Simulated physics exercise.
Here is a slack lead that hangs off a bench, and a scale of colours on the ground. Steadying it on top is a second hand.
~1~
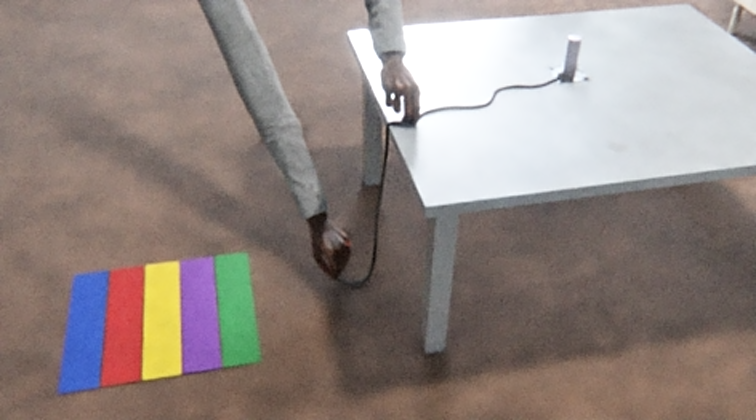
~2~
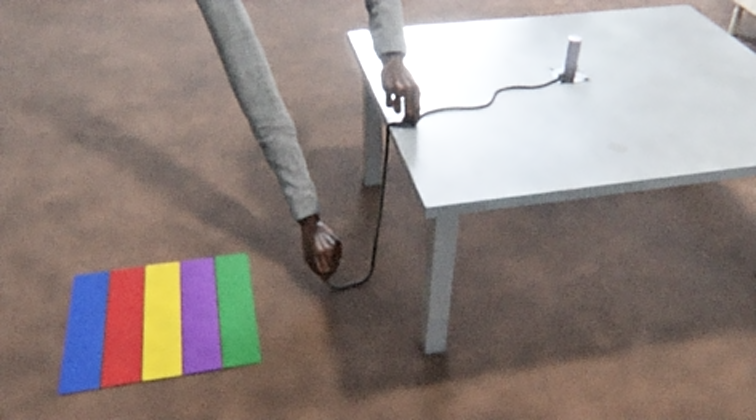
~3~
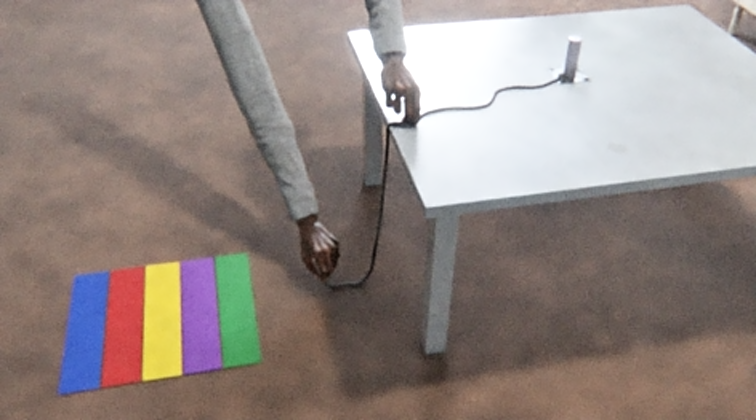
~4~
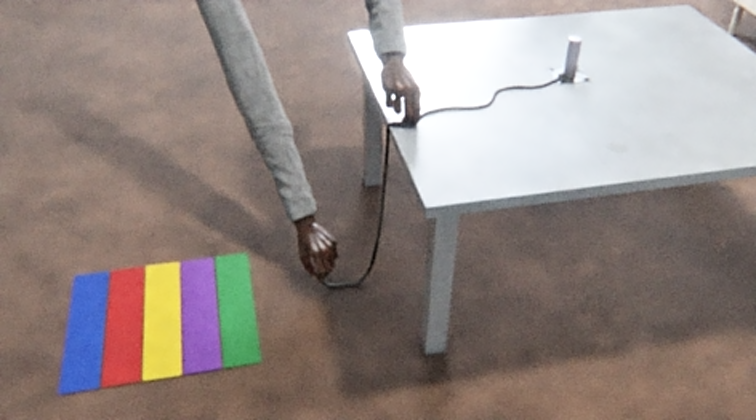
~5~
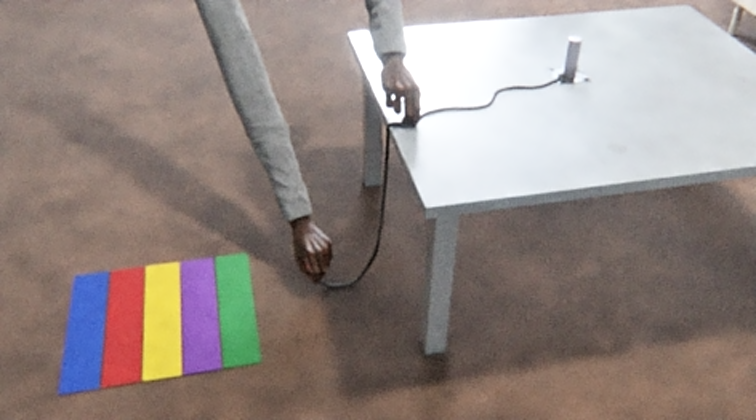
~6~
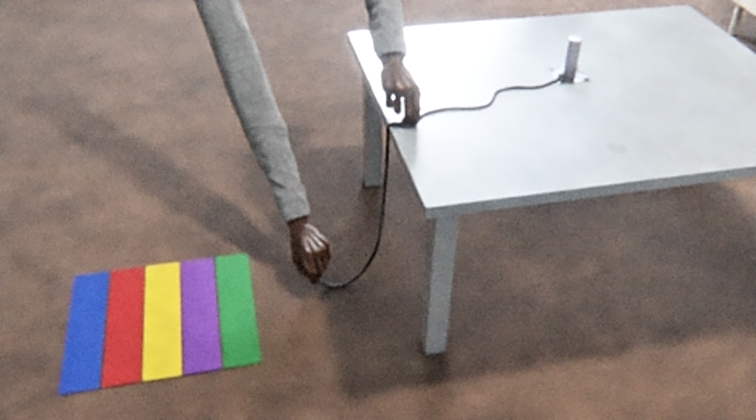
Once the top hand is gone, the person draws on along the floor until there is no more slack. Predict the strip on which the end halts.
The purple strip.
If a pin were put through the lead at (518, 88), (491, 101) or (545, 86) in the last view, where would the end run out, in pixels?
They end up at (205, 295), (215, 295) and (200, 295).
Soon after, end near (268, 285); short of the strips.
Then, end near (224, 291); over green.
At full stretch, end near (198, 295); over purple. The purple one.
